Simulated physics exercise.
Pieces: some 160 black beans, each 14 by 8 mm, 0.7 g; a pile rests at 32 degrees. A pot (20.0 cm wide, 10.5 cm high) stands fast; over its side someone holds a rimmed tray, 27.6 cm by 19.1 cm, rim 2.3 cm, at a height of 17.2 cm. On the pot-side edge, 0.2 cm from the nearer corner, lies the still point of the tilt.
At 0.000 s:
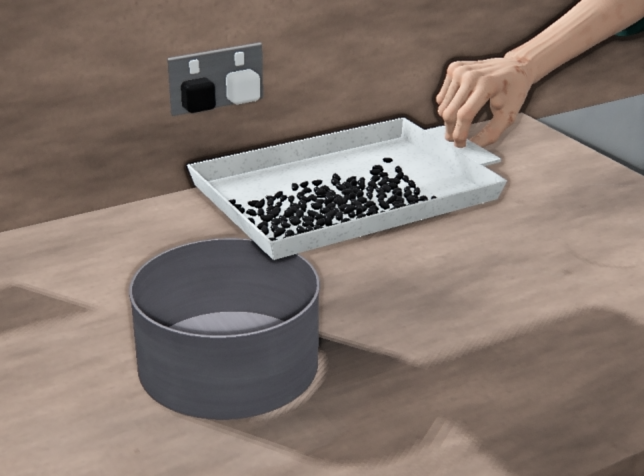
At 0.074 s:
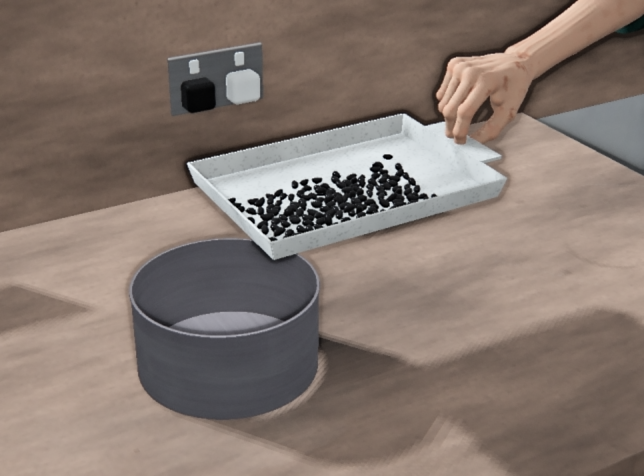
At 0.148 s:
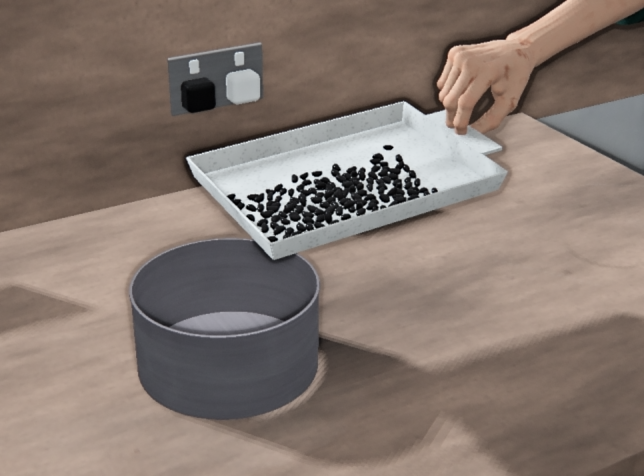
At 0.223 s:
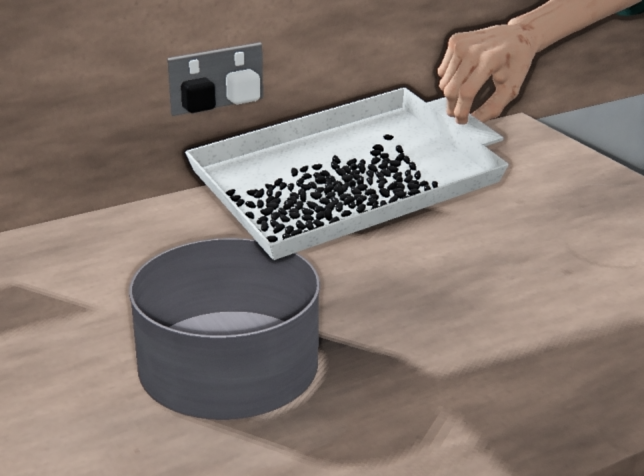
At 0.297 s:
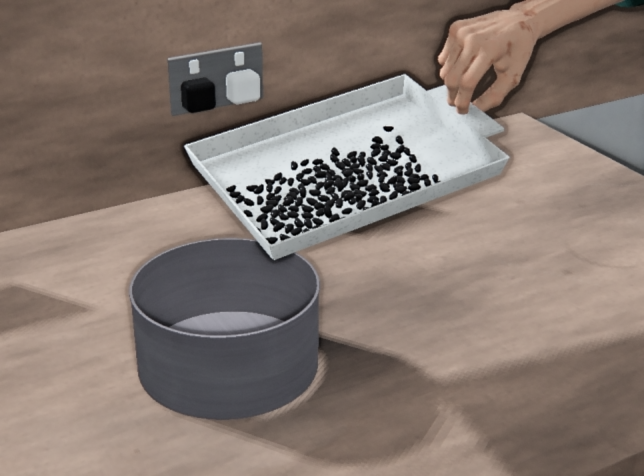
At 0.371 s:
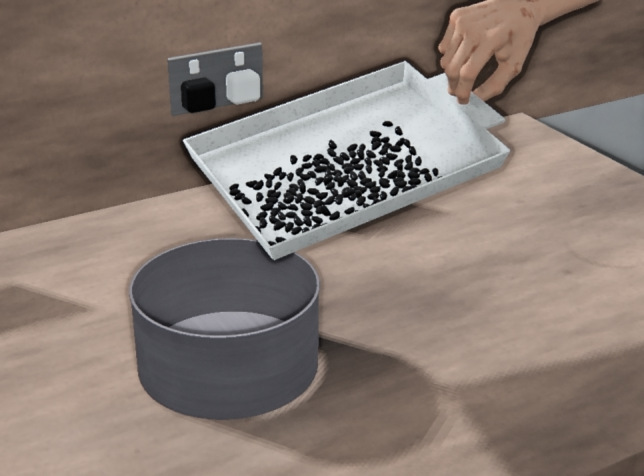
At first, a hand at the right grips a rimmed white tray scattered with small black beans, held almost level above a round grey pot on a counter. The hand then gradually lifts the tray's far right side, tilting it more steeply toward the pot, while the beans barely shift.
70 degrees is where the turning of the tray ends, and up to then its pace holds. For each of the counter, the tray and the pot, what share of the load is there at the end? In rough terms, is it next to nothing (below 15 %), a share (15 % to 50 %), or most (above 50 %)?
Roughly: Counter: Most, tray: A share, pot: Next to nothing.
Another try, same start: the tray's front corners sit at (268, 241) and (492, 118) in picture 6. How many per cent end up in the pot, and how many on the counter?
Pot 30 % / counter 0 %.
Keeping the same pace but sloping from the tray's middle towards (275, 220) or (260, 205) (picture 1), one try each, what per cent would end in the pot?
First try: About 25 percent; second try: About 35 percent.
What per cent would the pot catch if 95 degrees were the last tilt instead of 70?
That would be around 0 percent.
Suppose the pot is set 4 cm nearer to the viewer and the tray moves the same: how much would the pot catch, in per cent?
Result after the change: About 50 in a hundred.
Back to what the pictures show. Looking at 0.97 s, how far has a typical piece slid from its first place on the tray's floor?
It has moved some 2 cm from its start.
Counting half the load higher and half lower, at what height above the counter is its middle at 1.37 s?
About 26 cm.
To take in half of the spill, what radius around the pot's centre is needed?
Roughly 16 cm.
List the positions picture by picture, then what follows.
In the first picture, tray tilt 0 degrees, front corners at (274, 239) and (499, 180); middle of the pieces at (340, 202); pot at (225, 284).
In the second picture, tray tilt 1 degrees, front corners at (274, 239) and (499, 177); middle of the pieces at (340, 201).
In the third picture, tray tilt 4 degrees, front corners at (273, 239) and (500, 171), lowest corner left front; middle of the pieces at (340, 196).
In the fourth picture, tray tilt 7 degrees, front corners at (273, 240) and (501, 163), lowest corner left front; middle of the pieces at (340, 191).
In the fifth picture, tray tilt 11 degrees, front corners at (273, 241) and (501, 156), lowest corner left front; middle of the pieces at (341, 186).
In the sixth picture, tray tilt 14 degrees, front corners at (273, 242) and (502, 149), lowest corner left front; middle of the pieces at (341, 183); pot at (225, 284). Its pace works out near 45 degrees a second.
After 0.97 s, tilt 40 degrees; the tray holds 100 %, the pot 0 %.
After 1.37 s, tilt 58 degrees; the tray holds 100 %, the pot 0 %.
After 1.85 s, tilt 70 degrees; the tray holds 55 %, the pot 0 %.
At rest (3.4 s), counter 65 %, tray 30 %, pot 0 %.
